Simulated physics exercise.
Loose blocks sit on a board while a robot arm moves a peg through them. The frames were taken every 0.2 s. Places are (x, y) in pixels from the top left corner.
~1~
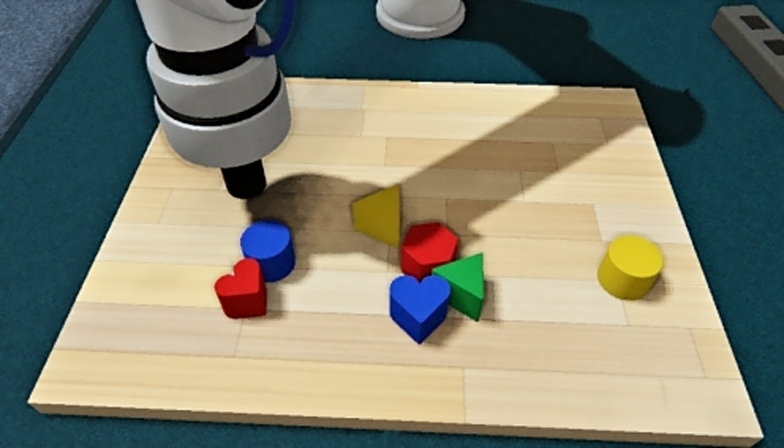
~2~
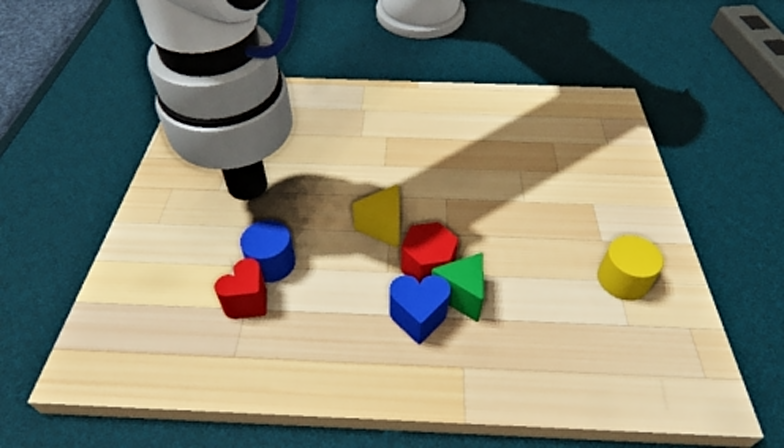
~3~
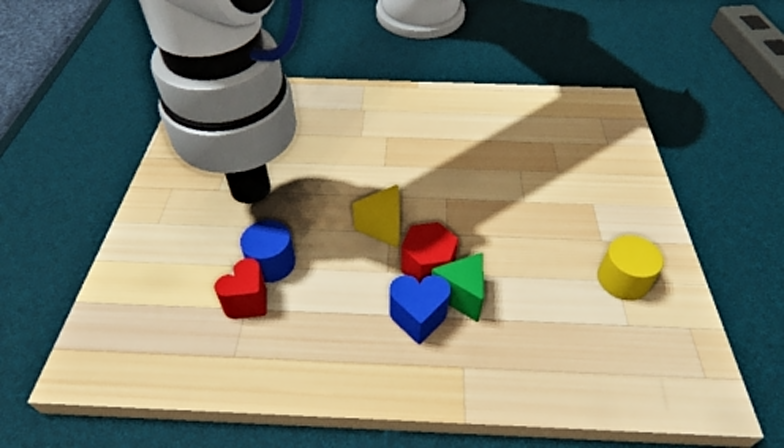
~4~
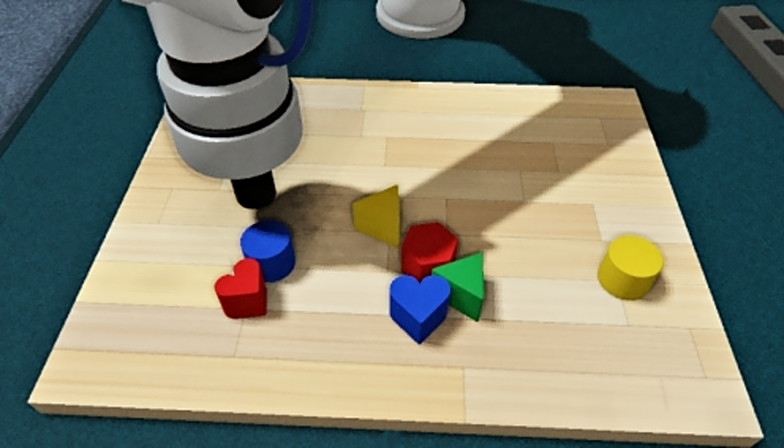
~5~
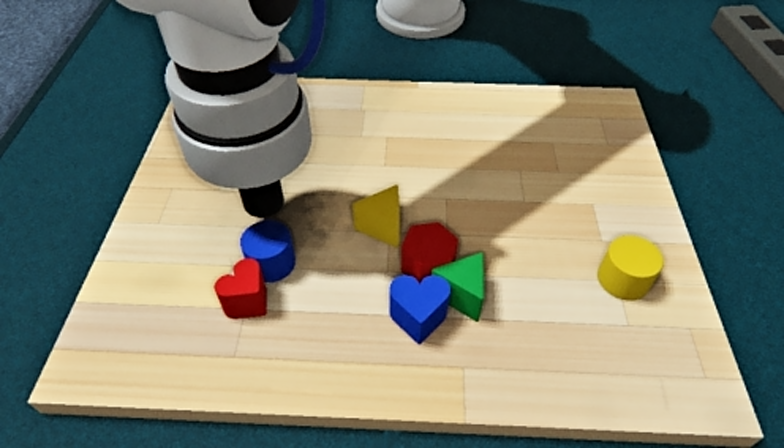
A grey and white robot arm holds a black peg above the left side of a pale wooden board on a teal surface, viewed from above at an angle. A blue round block touches a red heart at left, a yellow block, red hexagon, green triangle and blue heart cluster centrally, and a yellow cylinder sits right. The arm drifts slightly right and toward the viewer, its shadow shifting, while blocks and camera stay still.
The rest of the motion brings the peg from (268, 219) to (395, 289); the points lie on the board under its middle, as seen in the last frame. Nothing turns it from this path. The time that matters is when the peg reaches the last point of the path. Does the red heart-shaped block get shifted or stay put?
Stays put.
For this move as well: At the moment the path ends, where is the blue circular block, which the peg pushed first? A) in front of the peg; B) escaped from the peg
Answer: B.
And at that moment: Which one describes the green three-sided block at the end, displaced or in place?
In the end it has not been moved.
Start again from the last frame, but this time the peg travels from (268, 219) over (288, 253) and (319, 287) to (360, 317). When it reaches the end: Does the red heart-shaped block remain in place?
Going by the path, no.
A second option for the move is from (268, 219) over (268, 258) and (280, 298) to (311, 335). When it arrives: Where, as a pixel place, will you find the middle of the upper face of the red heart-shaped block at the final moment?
By then it is at (242, 316).
What follows on the original path. One third of the way, peg (306, 225); blue circular block (273, 246).
Two thirds of the way, peg (350, 248); blue circular block (274, 246).
At the end, peg (395, 274); red heart-shaped block not moved; blue circular block (274, 246); blue heart-shaped block (428, 299); red hexagon (437, 243); green three-sided block not moved.
